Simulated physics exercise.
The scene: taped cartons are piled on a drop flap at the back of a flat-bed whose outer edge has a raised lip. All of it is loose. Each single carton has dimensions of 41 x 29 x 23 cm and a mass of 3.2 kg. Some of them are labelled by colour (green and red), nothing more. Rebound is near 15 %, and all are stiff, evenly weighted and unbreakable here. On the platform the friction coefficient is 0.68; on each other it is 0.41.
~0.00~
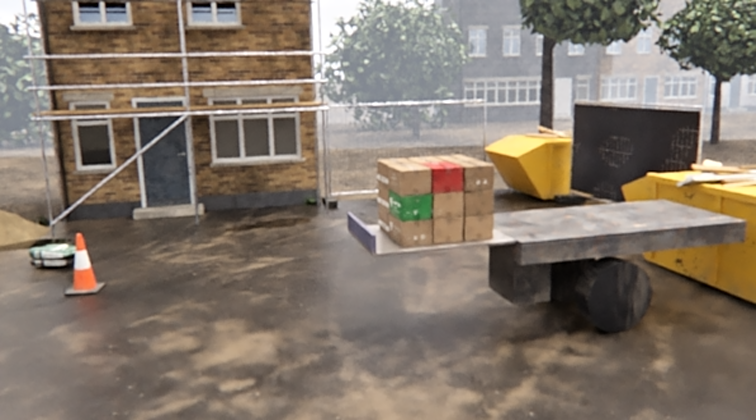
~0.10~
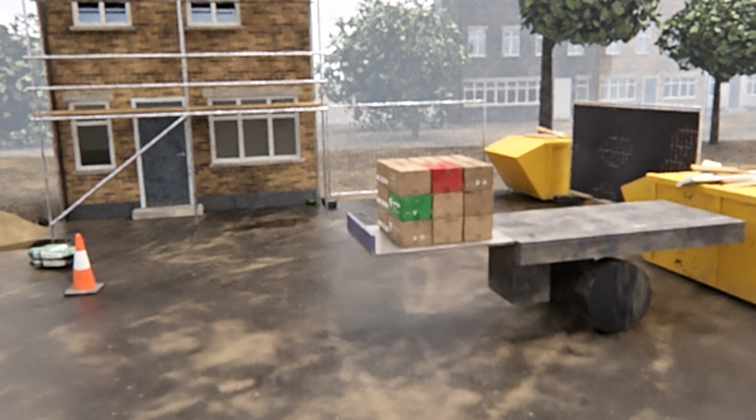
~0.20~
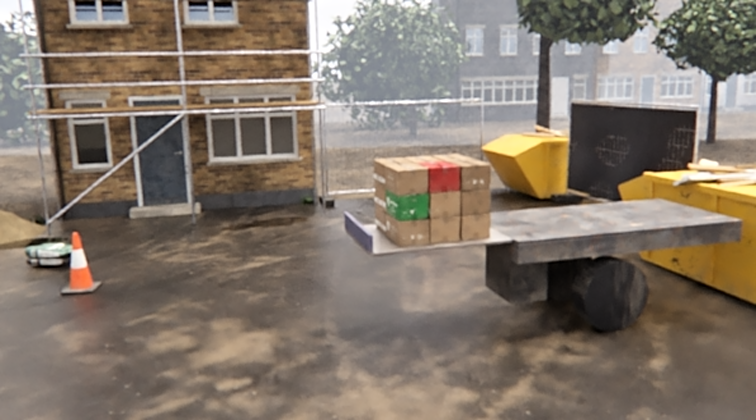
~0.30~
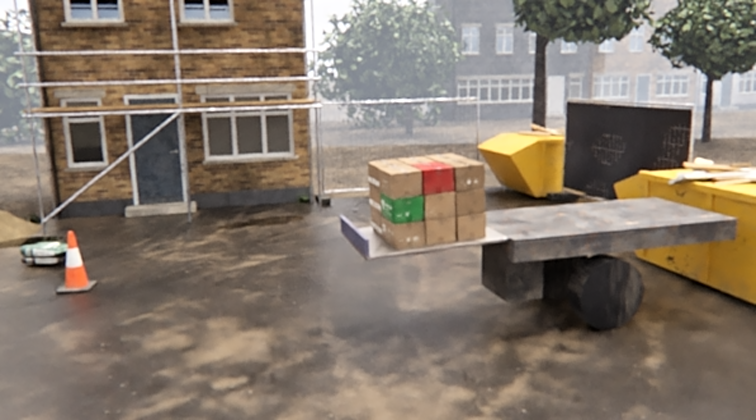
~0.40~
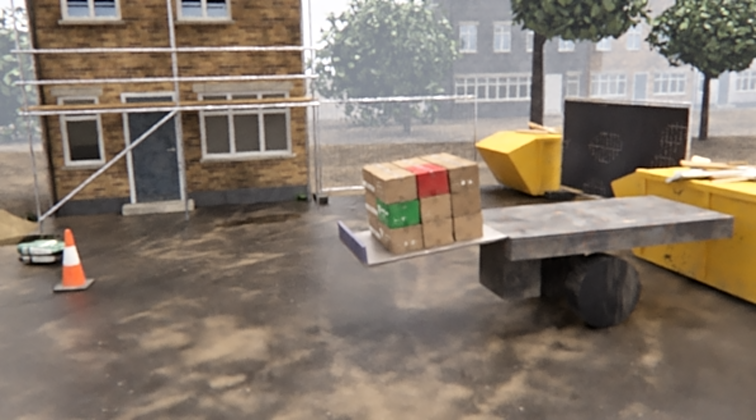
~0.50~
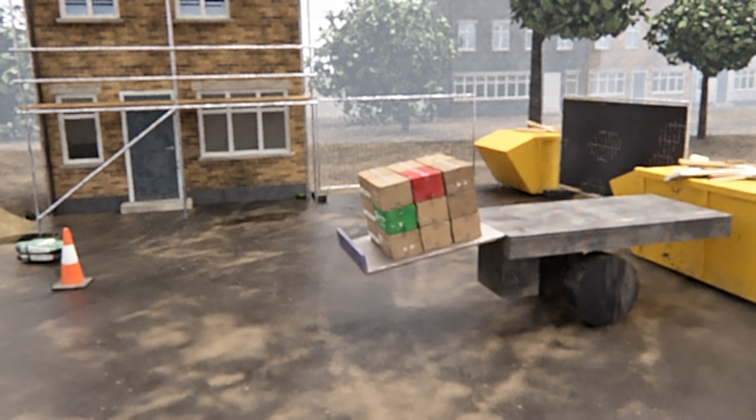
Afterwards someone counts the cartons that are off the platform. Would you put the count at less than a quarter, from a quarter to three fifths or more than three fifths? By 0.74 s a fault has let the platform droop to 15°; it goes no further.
I would put it at fewer than one in four of them.
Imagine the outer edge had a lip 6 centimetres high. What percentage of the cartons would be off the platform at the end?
That would be 0 per cent.
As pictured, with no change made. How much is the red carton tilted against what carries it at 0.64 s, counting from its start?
Its tilt comes to about 0° at that moment.
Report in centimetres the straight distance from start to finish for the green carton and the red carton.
Green shifts 30 cm and red shifts 20 cm.
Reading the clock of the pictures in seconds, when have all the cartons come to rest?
Roughly 1.5 s.
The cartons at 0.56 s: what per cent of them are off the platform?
By then 0 %.
After 0.56 s, slope 12°; none of the 18 cartons off the platform.
After 0.64 s, slope 14°; none of the 18 cartons off the platform.
At rest (1.5 s), slope 15°; none of the 18 cartons off the platform; green carton unmoved; red carton unmoved. That is 0 per cent. As the last picture would show them, middles, green carton near (394, 225), red carton near (416, 192).
